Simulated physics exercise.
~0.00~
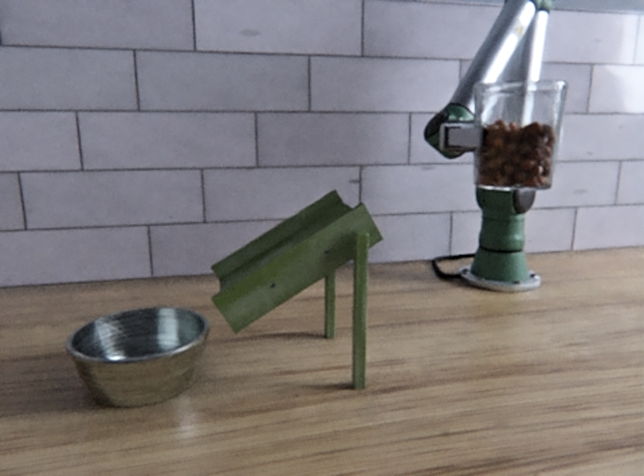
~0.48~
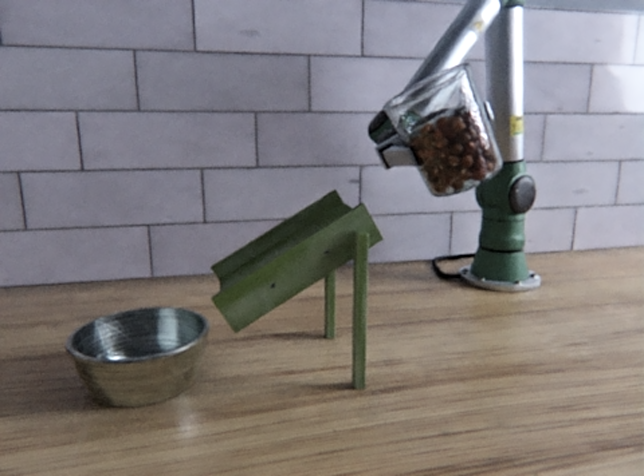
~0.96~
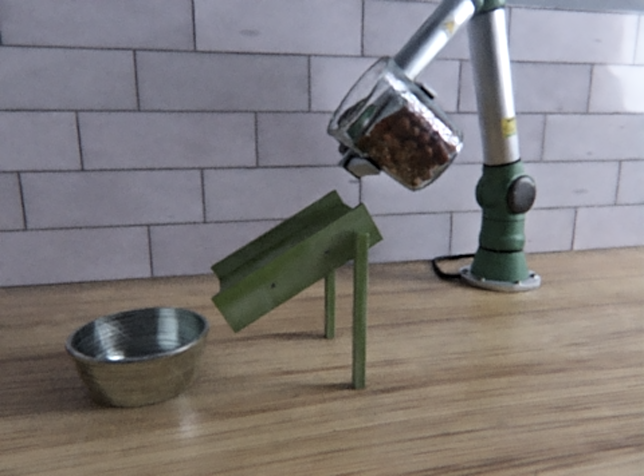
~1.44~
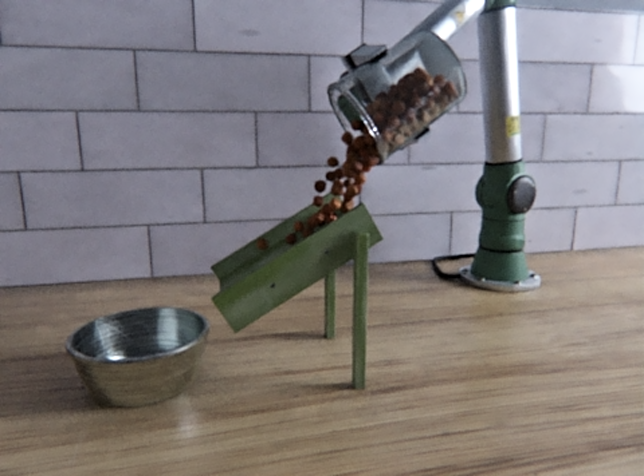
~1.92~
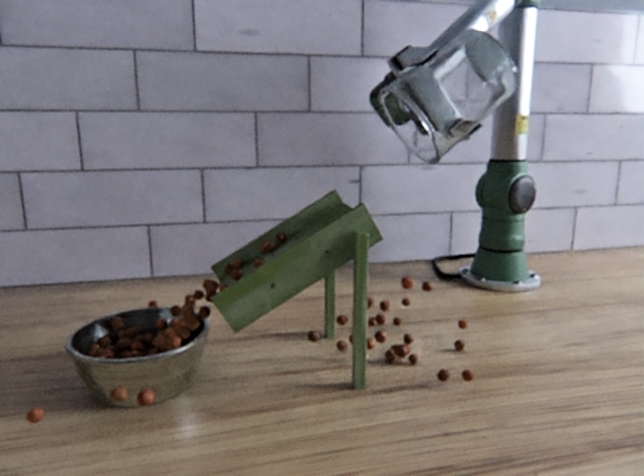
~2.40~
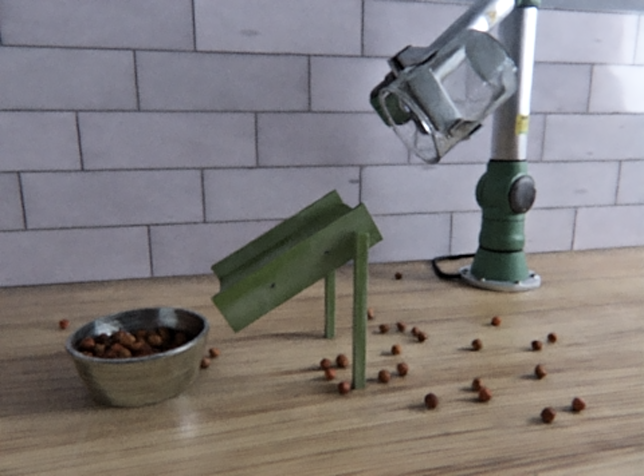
The clip opens on a wooden table top where a robot arm holds a clear tumbler of small brown nuts, with a green sloping chute and a metal bowl to its left. The arm swings the tumbler leftward, leaning it as it nears the top of the chute. It then tips further, and the nuts pour onto the chute and slide down toward the bowl. As the emptied tumbler draws back to the right, some nuts scatter across the table. At the end most of them rest in the bowl, while a smaller number lie strewn around the chute.
